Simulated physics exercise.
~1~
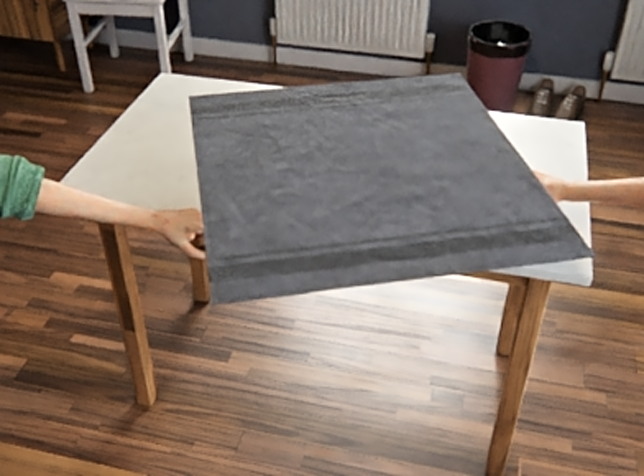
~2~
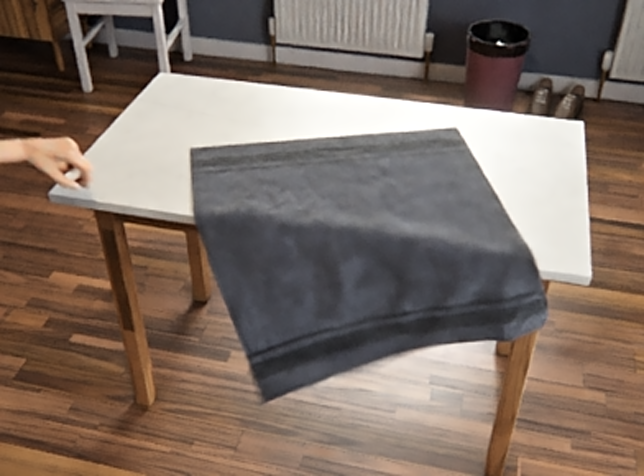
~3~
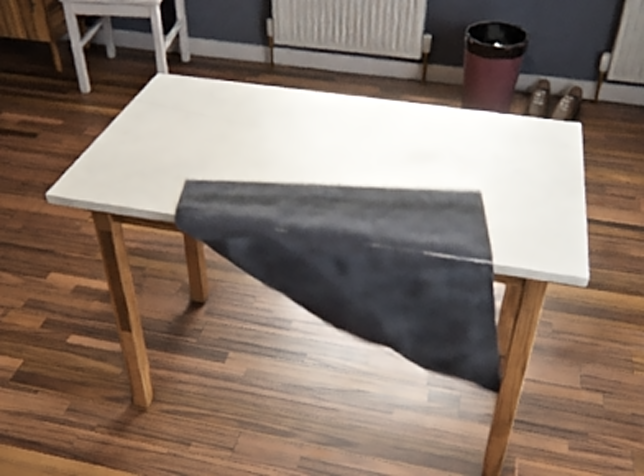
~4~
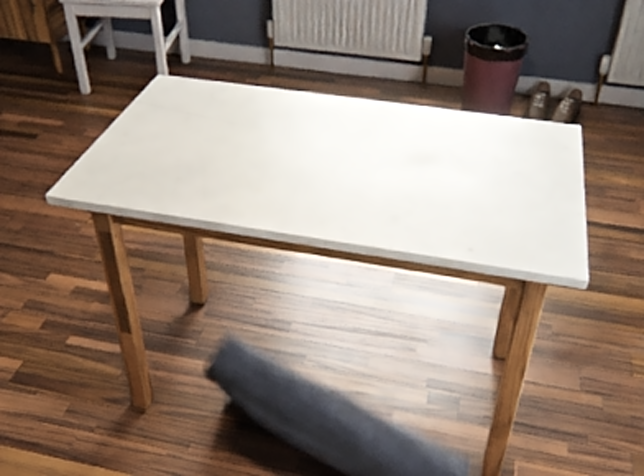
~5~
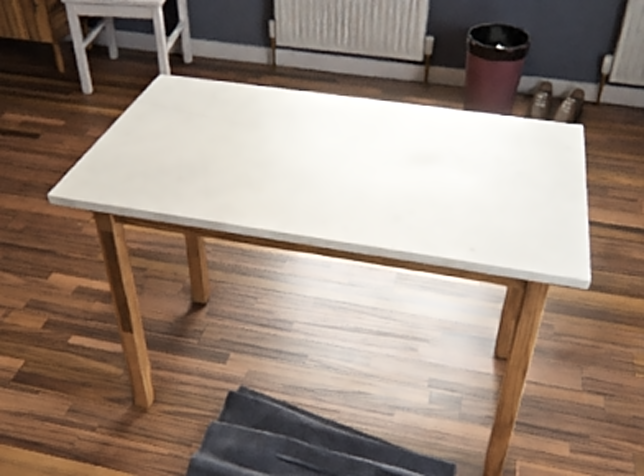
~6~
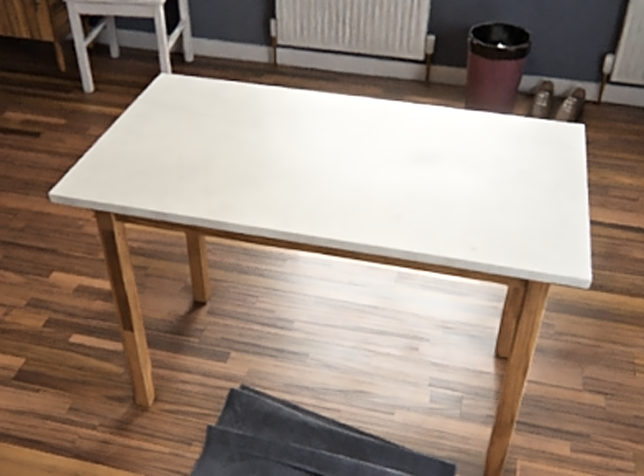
A grey towel released by two hands slides off the table's front edge onto the floor.
